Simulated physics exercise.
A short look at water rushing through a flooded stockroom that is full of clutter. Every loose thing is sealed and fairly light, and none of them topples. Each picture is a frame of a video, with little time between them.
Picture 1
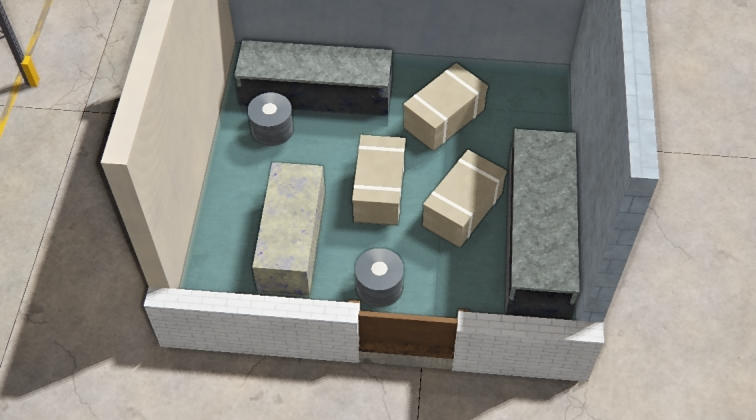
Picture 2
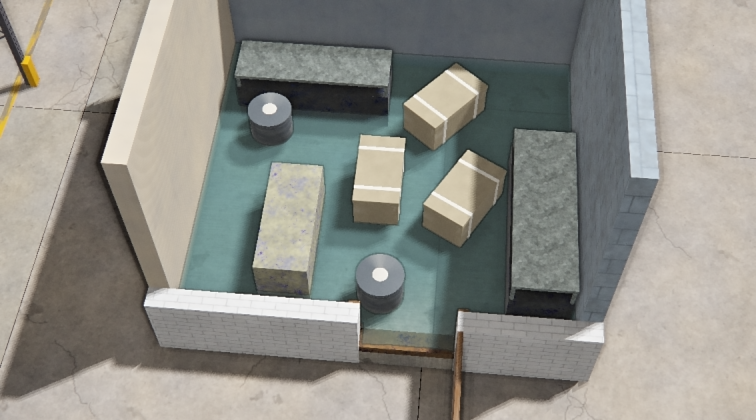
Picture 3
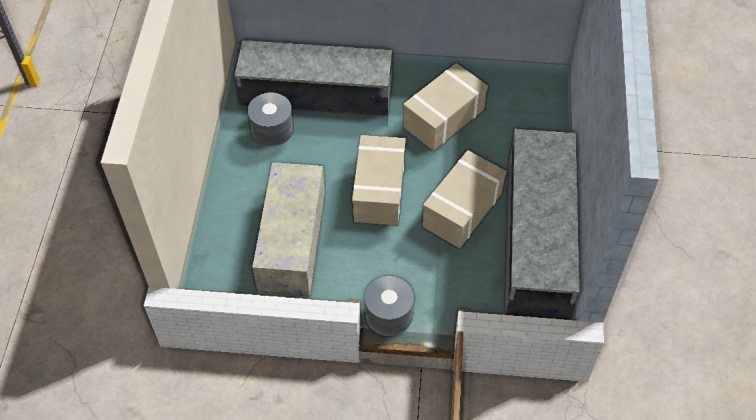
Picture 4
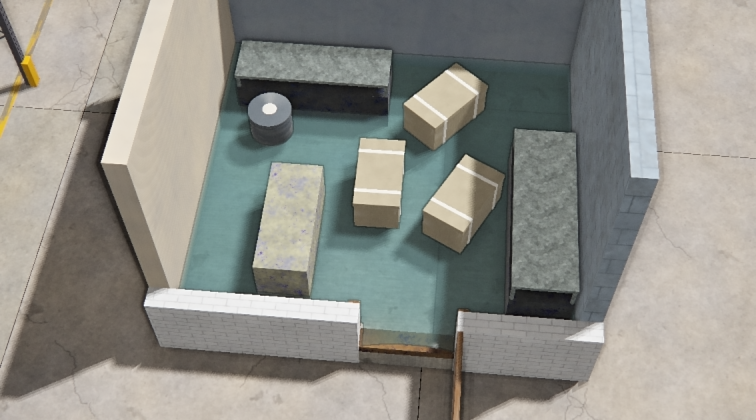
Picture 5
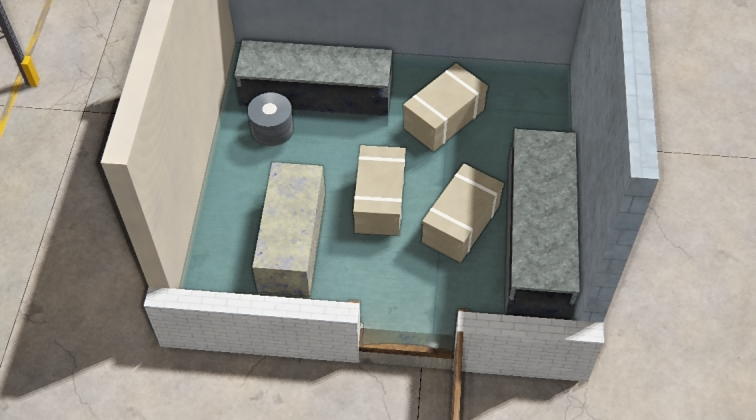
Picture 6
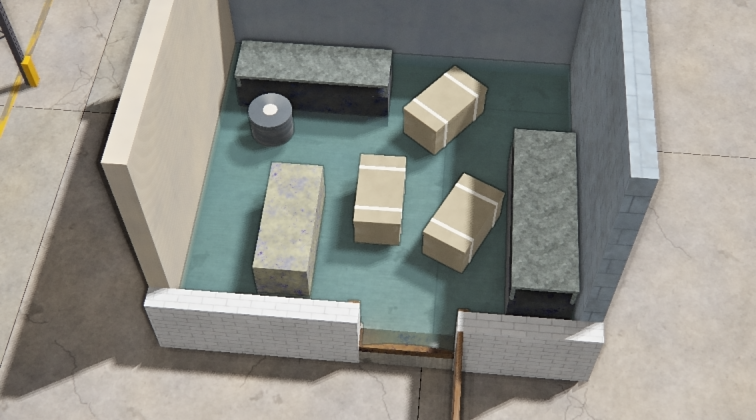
In this clip, a brown gate swings open at the front of a flooded stockroom; the nearer gray drum shifts right and is then gone from view, while three pale, strapped trunks drift slightly toward the front.
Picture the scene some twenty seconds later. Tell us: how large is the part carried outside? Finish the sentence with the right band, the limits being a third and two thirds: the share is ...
The share is two thirds or more.
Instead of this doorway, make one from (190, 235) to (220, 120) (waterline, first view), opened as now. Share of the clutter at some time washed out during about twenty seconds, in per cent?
Roughly 80 in a hundred.
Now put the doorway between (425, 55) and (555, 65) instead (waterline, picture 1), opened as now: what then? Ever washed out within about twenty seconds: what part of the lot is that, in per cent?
Close to 80 %, I think.
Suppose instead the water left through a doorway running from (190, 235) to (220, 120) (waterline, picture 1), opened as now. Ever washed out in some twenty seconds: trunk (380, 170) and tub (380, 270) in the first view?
Taking them in order, escaped and retained.
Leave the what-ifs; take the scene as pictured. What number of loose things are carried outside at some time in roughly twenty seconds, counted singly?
Count: 4.
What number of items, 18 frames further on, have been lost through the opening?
3.
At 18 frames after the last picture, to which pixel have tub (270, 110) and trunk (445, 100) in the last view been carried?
First near (330, 125), second near (443, 202).
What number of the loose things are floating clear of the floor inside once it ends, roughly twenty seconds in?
The count is 1.
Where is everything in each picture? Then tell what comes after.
The first picture shows a trunk at (465, 187), afloat; a trunk at (379, 168), afloat; 0 of 5 have shifted.
The second picture shows a trunk at (465, 187) floats; a trunk at (379, 168) floats; 0 of 5 have shifted.
The third picture shows a trunk at (465, 188), afloat; a trunk at (379, 169), afloat; 1 of 5 have shifted.
The fourth picture shows a trunk at (464, 192) floats, close to its start; a trunk at (380, 171) floats; 1 of 5 have shifted.
The fifth picture shows a trunk at (464, 202), afloat, close to its start; a trunk at (380, 179), afloat, close to its start; 3 of 5 have shifted.
The sixth picture shows a trunk at (464, 212) floats, close to its start; a trunk at (380, 188) floats, close to its start; 3 of 5 have shifted.
A moment on, 1 of 5 are out; 4 afloat.
Next, 3 of 5 are out; 2 afloat.
Later, 4 of 5 are out; 1 afloat.
In the end, 4 of 5 are out; 1 afloat.
